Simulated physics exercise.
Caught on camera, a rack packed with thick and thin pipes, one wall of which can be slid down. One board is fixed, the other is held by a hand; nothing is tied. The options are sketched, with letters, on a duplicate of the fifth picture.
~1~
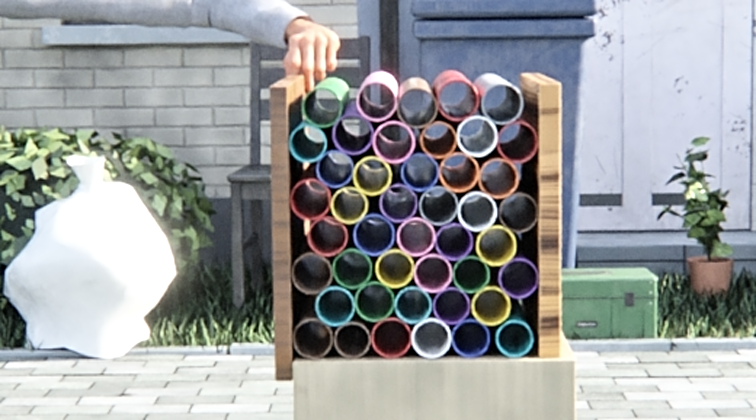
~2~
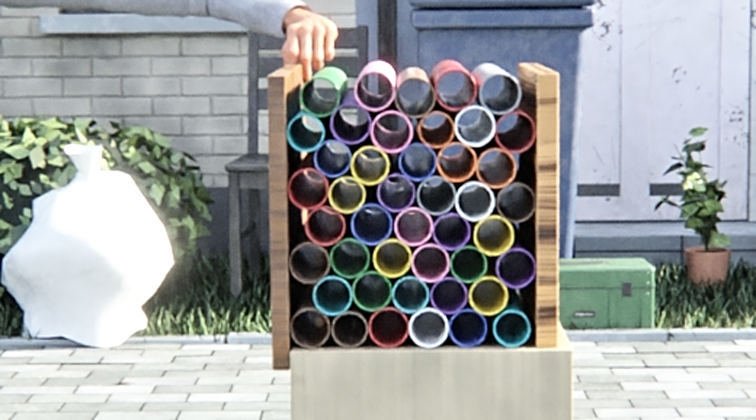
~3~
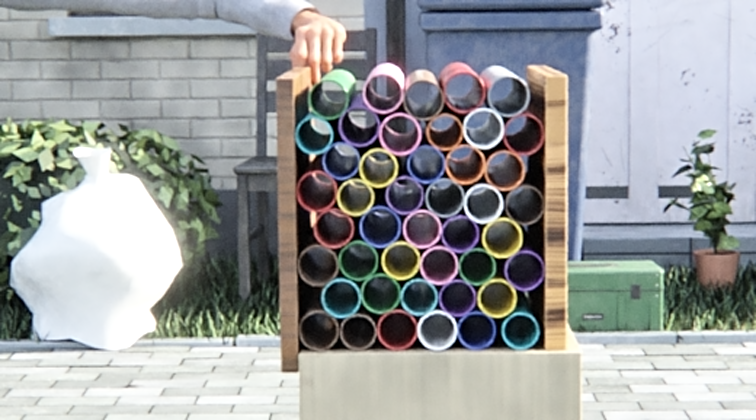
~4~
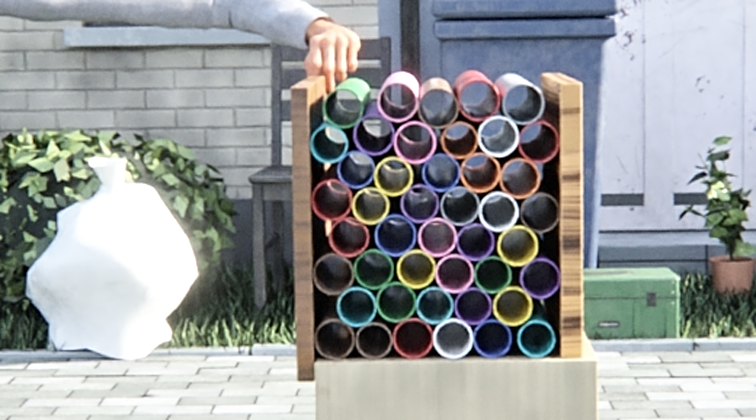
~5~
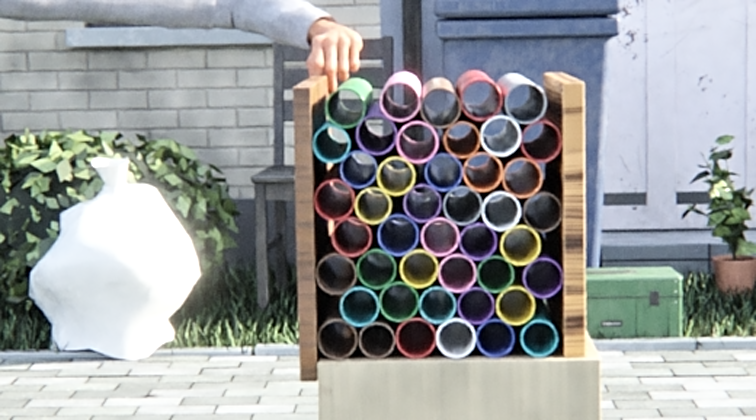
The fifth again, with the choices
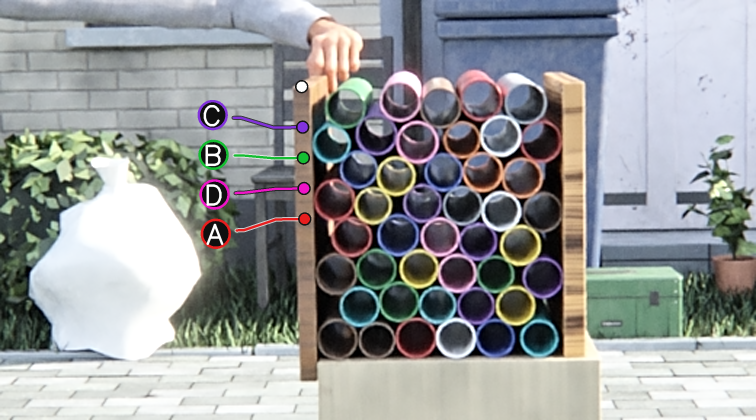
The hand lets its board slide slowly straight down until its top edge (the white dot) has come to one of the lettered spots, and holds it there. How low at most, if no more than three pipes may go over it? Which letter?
A is the limit.
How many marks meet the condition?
Four of the four.
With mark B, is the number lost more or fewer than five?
At B, fewer than five.
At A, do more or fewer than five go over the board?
It loses fewer than five.
On the marked copy, A at (305, 219); B at (303, 158); C at (302, 127); D at (304, 189); the white dot at (302, 86).
Taking A. A third of the way, top of the board (313, 146).
Two thirds of the way, top of the board (314, 216).
When it is over, top of the board (314, 218), two out over the board.
As for the rest, B none out over the board; C none out over the board; D two out over the board.
